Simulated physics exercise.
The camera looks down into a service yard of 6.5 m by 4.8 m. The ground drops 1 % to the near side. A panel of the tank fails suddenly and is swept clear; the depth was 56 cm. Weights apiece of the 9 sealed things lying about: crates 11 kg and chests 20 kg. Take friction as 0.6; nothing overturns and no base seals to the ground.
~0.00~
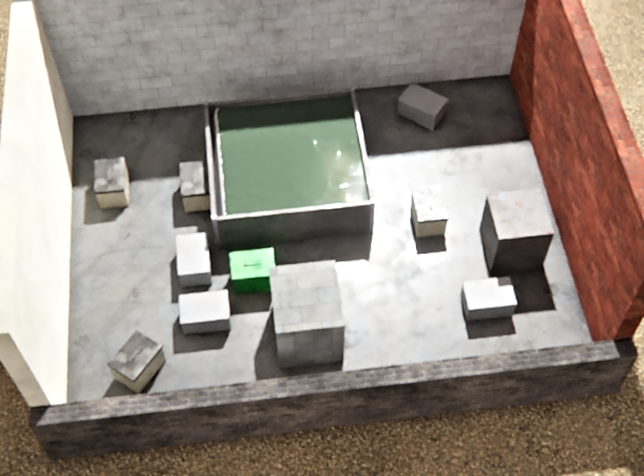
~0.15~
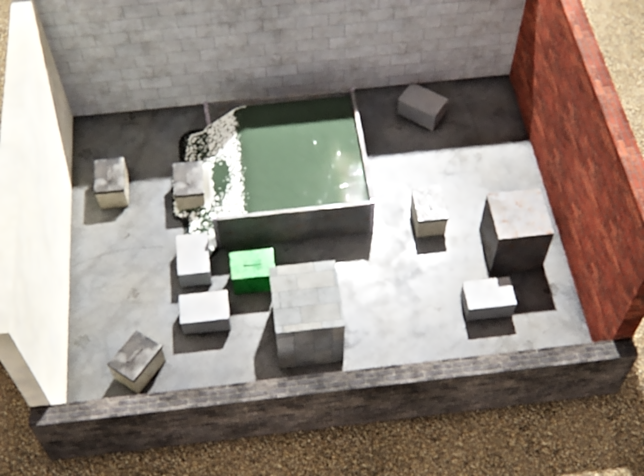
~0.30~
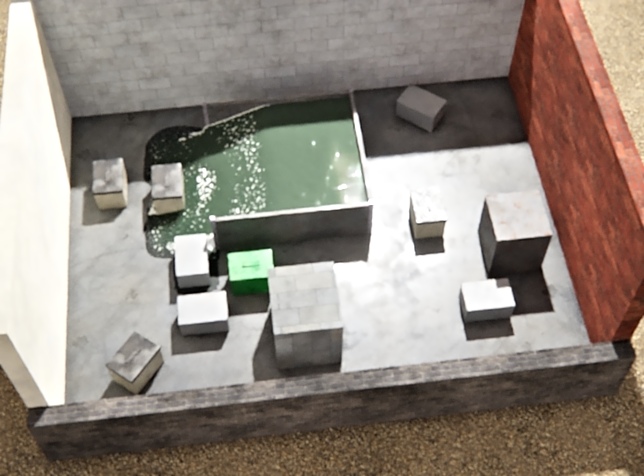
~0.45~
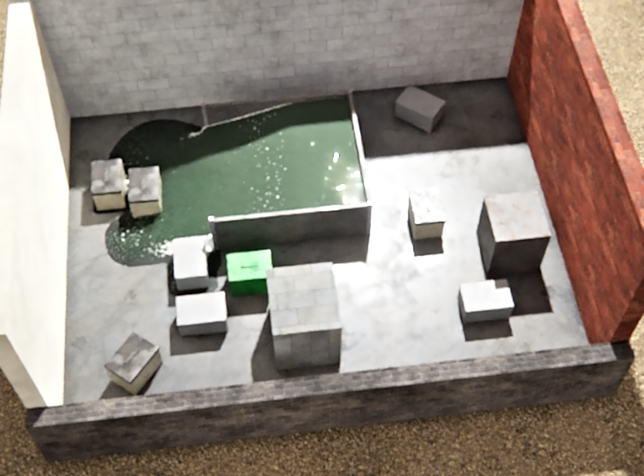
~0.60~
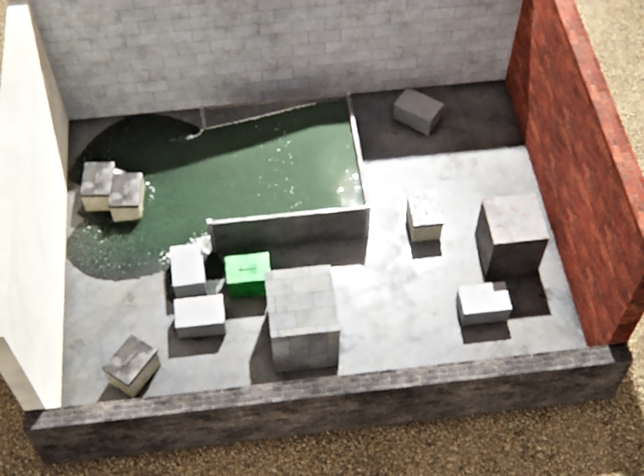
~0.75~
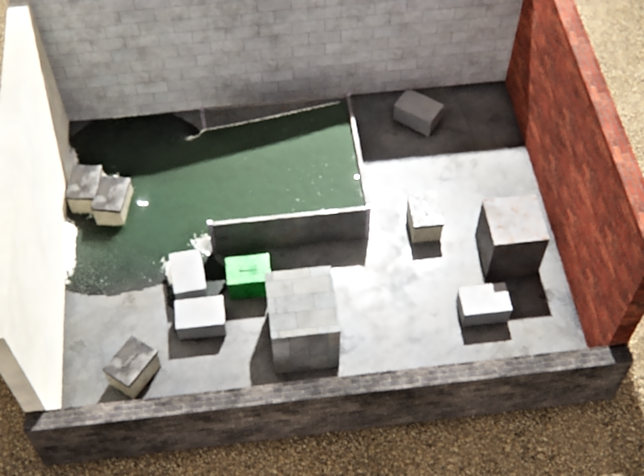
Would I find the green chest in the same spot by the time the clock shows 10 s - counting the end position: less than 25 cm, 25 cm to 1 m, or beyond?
The green chest is nudged along.
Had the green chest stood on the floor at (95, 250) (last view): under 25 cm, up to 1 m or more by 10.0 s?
It gets carried off.
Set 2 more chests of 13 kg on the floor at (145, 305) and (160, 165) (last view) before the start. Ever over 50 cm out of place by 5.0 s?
In turn: More, over.
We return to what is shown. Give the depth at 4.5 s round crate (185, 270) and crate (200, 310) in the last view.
Roughly 9 and 10 cm.
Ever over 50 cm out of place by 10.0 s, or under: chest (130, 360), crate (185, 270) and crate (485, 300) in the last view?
In turn: Over, over, more.
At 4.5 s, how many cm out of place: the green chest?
Roughly 5 cm by then.
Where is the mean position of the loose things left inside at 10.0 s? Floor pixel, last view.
Near (324, 276).
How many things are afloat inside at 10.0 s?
At that moment 6.
After 2.0 s the green chest is near (248, 269), 0.0 m from its start, aground; 2 afloat.
After 4.5 s the green chest is near (249, 267), 0.0 m from its start, aground; 5 afloat.
After 7.0 s the green chest is near (258, 246), 0.4 m from its start, aground; 5 afloat.
After 10.0 s the green chest is near (264, 246), 0.4 m from its start, aground; 6 afloat.
